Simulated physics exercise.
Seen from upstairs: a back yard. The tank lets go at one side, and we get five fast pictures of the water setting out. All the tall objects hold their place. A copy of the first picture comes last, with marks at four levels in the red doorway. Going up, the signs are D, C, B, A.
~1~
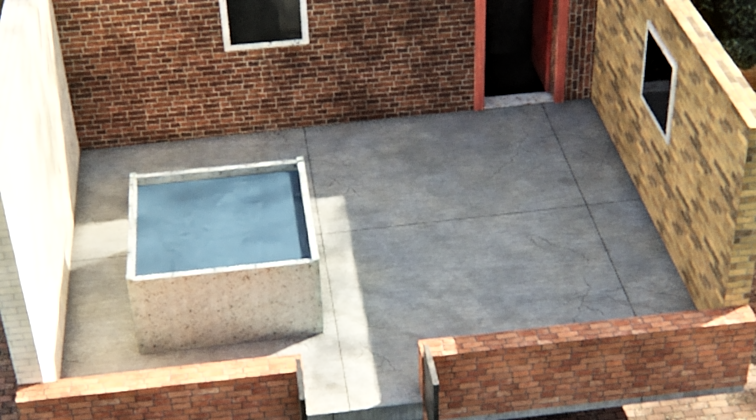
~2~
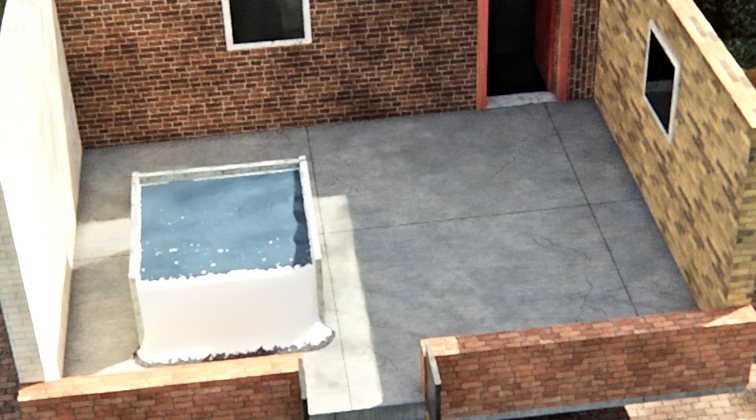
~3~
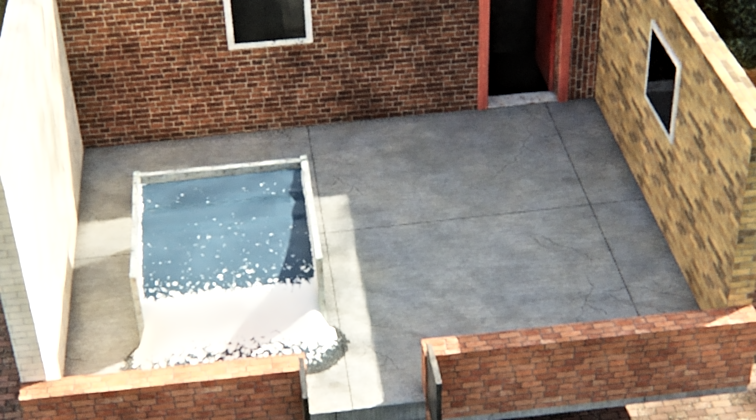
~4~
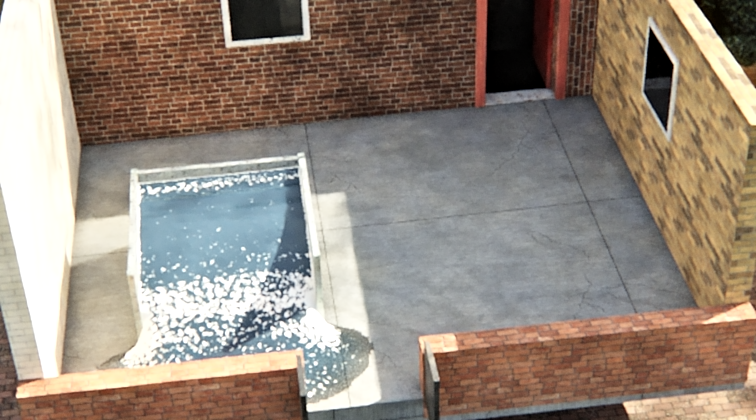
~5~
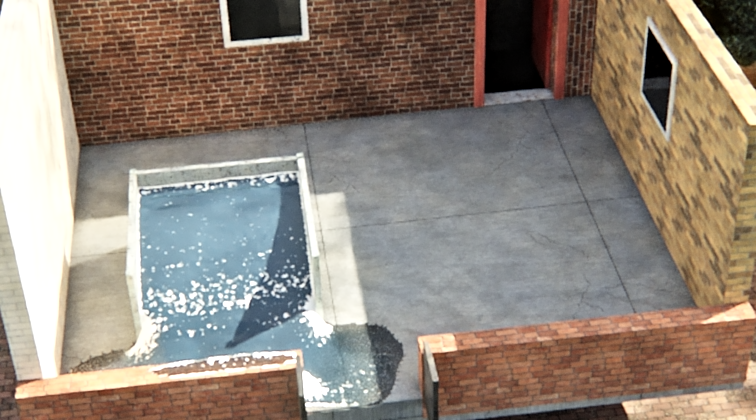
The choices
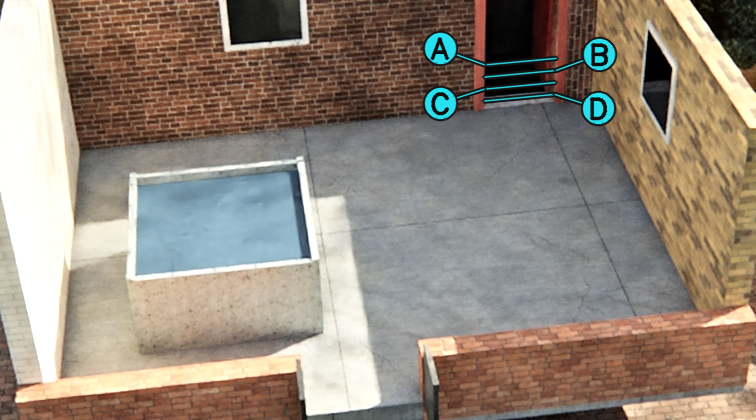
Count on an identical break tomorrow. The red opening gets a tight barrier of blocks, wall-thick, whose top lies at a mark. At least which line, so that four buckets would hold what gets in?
Choose D.
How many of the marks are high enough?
All four.
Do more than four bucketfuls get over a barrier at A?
No, not at all.
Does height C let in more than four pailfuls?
No, that is safe.
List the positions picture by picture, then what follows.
In the first frame, water in the tank at rest, its middle at (221, 223); foot of the red doorway at (519, 105); open gate at (360, 343).
In the second frame, front seen at (138, 353), 2 % of the ground wet.
In the third frame, front seen at (138, 354), 4 % of the ground wet.
In the fourth frame, front seen at (328, 327), 8 % of the ground wet.
In the fifth frame, front seen at (351, 329), 11 % of the ground wet.
On the marked copy, A at (520, 61); B at (520, 73); C at (519, 85); D at (519, 97); from the bottom up D, C, B, A.
For height A, nothing gets over.
For height B, nothing gets over.
For height C, nothing gets over.
For height D, a splash gets over, under a bucket.
